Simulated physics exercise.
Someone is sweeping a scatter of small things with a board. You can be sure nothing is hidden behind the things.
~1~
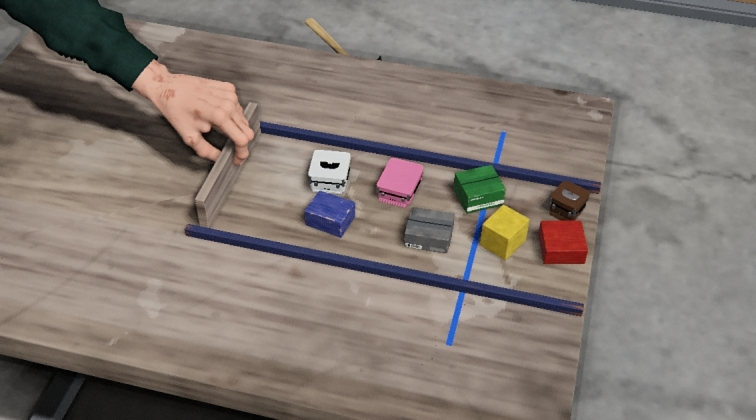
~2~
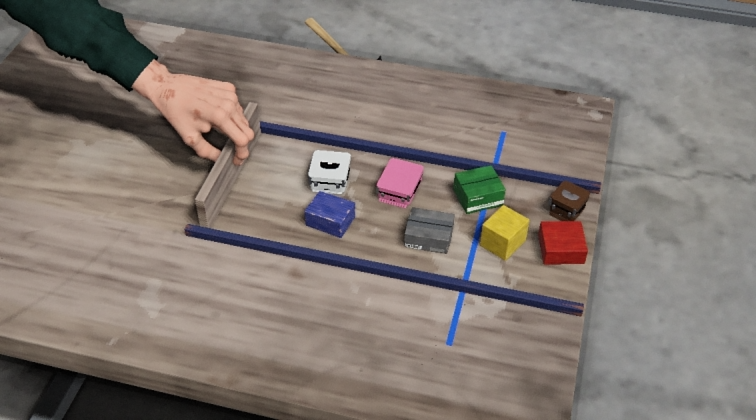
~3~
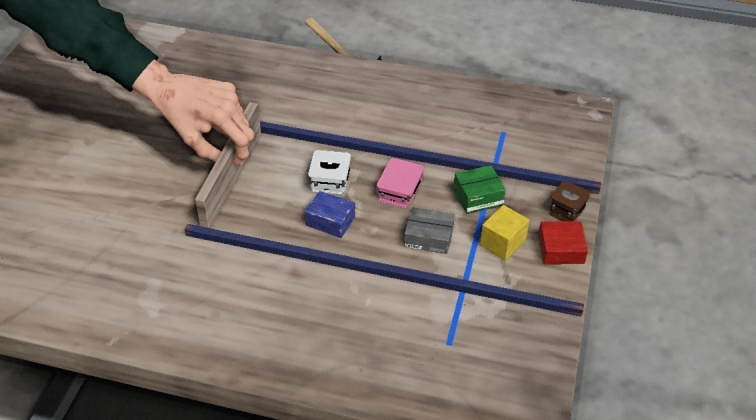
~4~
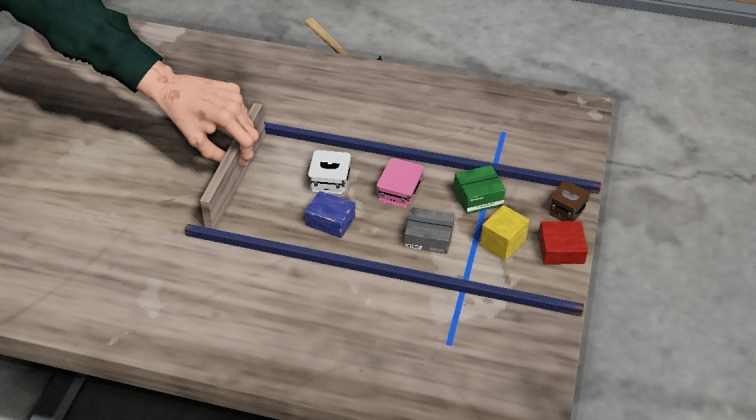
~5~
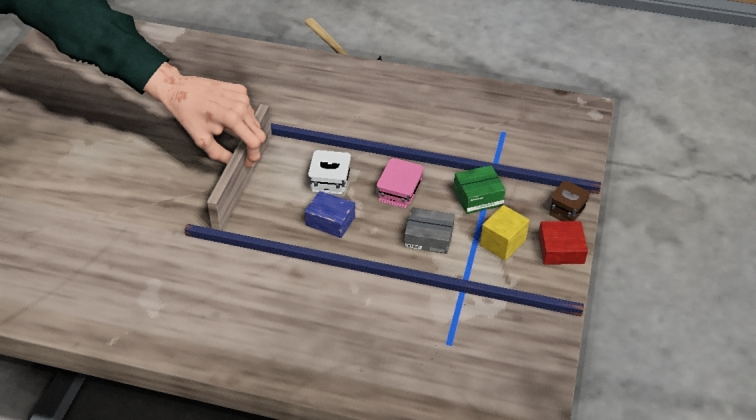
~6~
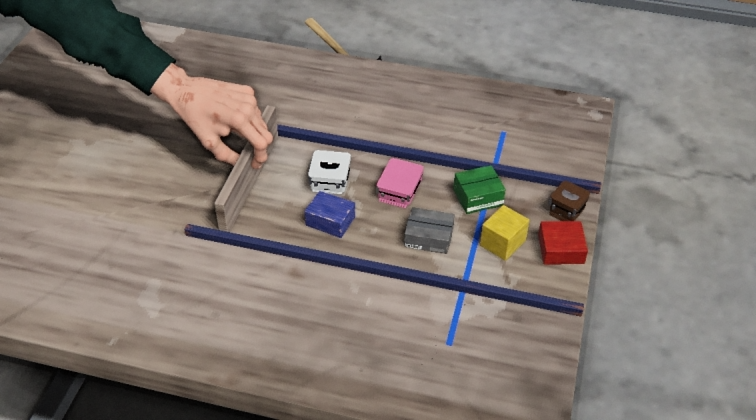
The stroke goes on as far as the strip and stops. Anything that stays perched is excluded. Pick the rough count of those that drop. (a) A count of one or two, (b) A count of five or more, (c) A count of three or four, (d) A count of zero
A count of one or two (a).
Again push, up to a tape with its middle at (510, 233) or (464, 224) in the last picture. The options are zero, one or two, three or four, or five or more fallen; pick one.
Either three or four; 1 or 2.
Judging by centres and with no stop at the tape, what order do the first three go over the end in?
In order they are the red block, the brown case and the yellow block.
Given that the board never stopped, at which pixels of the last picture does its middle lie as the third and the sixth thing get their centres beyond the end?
It sits near (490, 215), and then near (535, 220).
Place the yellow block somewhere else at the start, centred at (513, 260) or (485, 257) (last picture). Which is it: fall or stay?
Well, the first time it hangs in there and the second time it hangs in there.
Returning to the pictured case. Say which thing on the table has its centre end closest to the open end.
The yellow block finishes closest.
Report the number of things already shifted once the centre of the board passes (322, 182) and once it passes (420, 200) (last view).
Moved so far: 2, then 6.
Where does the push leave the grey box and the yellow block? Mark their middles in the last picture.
The grey box ends up near (537, 255), and the yellow block near (580, 241).
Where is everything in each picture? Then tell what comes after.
In the first picture, red block (563, 242); brown case (569, 203); yellow block (505, 232); board (230, 164); tape (479, 227).
In the second picture, brown case (569, 203); board (230, 164).
In the third picture, yellow block (505, 232); grey box (429, 230).
In the fourth picture, red block (563, 242); blue block (330, 214).
In the fifth picture, brown case (569, 203); white case (330, 173).
In the sixth picture, red block (563, 242); brown case (569, 203); yellow block (505, 232); board (248, 168); tape (479, 227).
Soon after, none off yet; red block at rest near (563, 242); brown case at rest near (569, 203); yellow block at rest near (505, 232).
In the end, the number that fall off is one or two; gone, brown case and red block.
